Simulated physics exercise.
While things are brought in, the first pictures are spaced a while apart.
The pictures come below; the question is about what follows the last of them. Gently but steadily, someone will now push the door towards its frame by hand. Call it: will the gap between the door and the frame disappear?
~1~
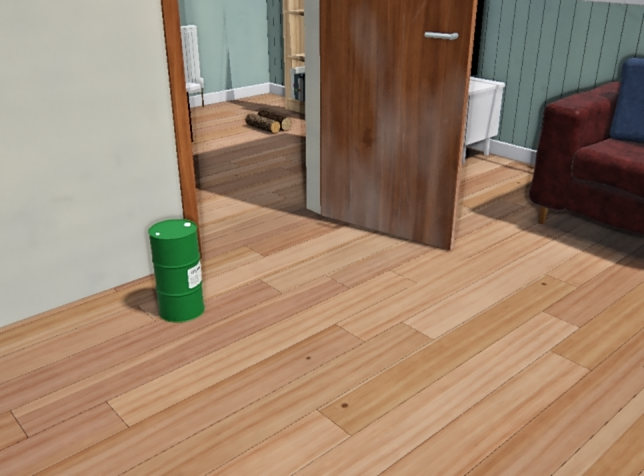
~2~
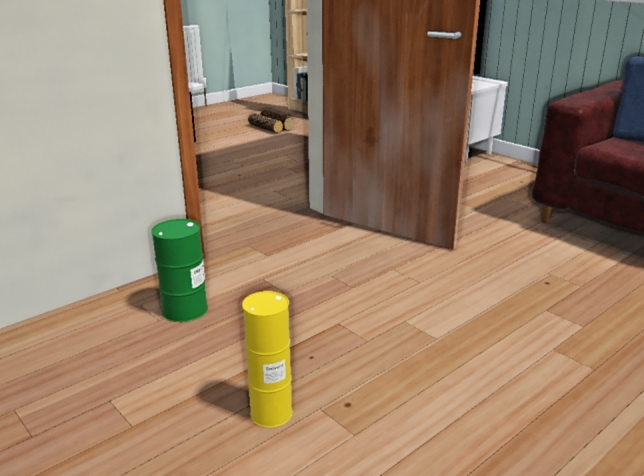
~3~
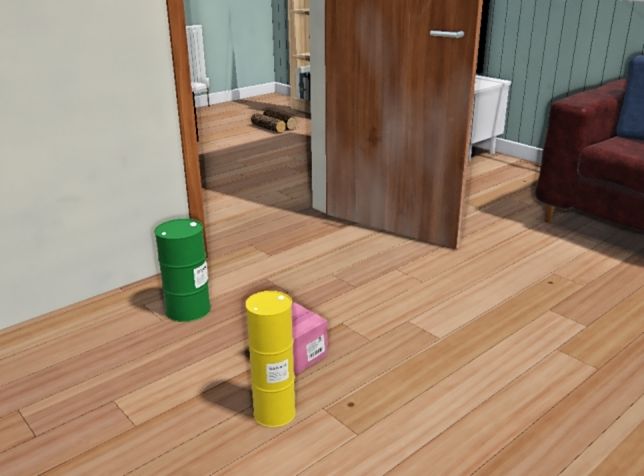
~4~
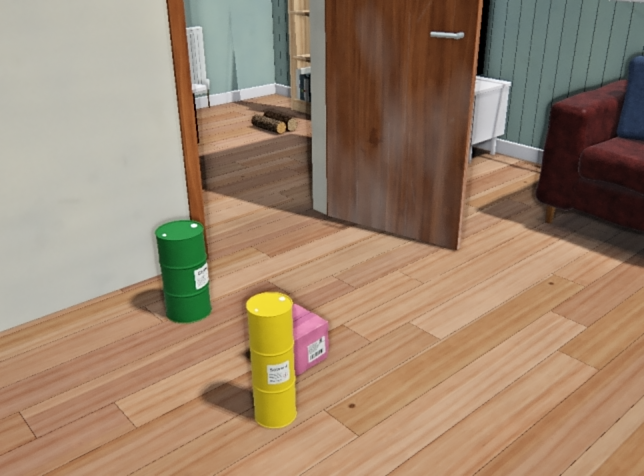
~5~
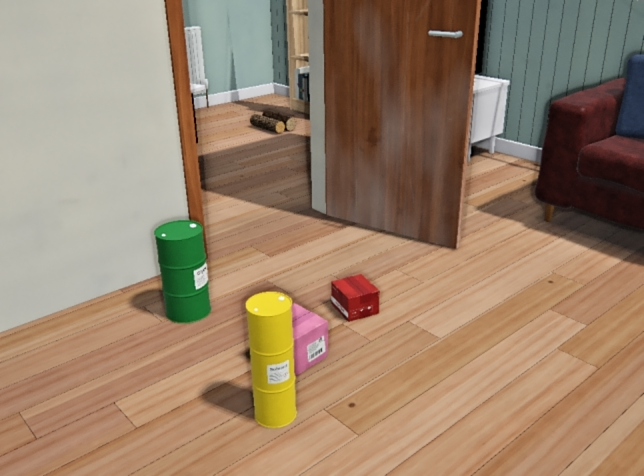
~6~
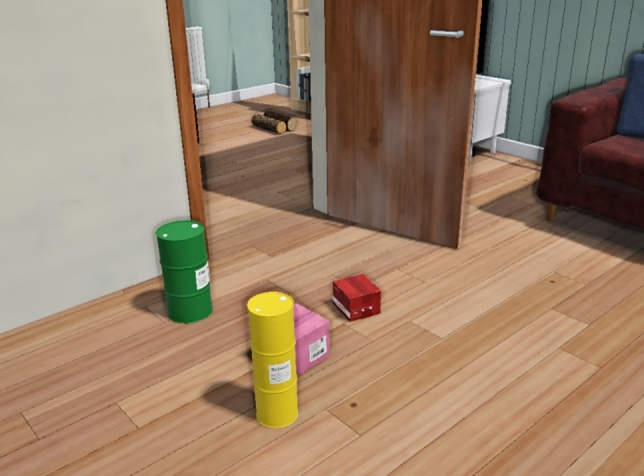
Yes, the gap disappears.
Then, 1.10 s past the last view, door at 72°.
Then, 1.90 s past the last view, door at 35°.
Finally, door at 0°; all 4 still in place. Final places as the last picture's camera would see them, red box near (357, 297).
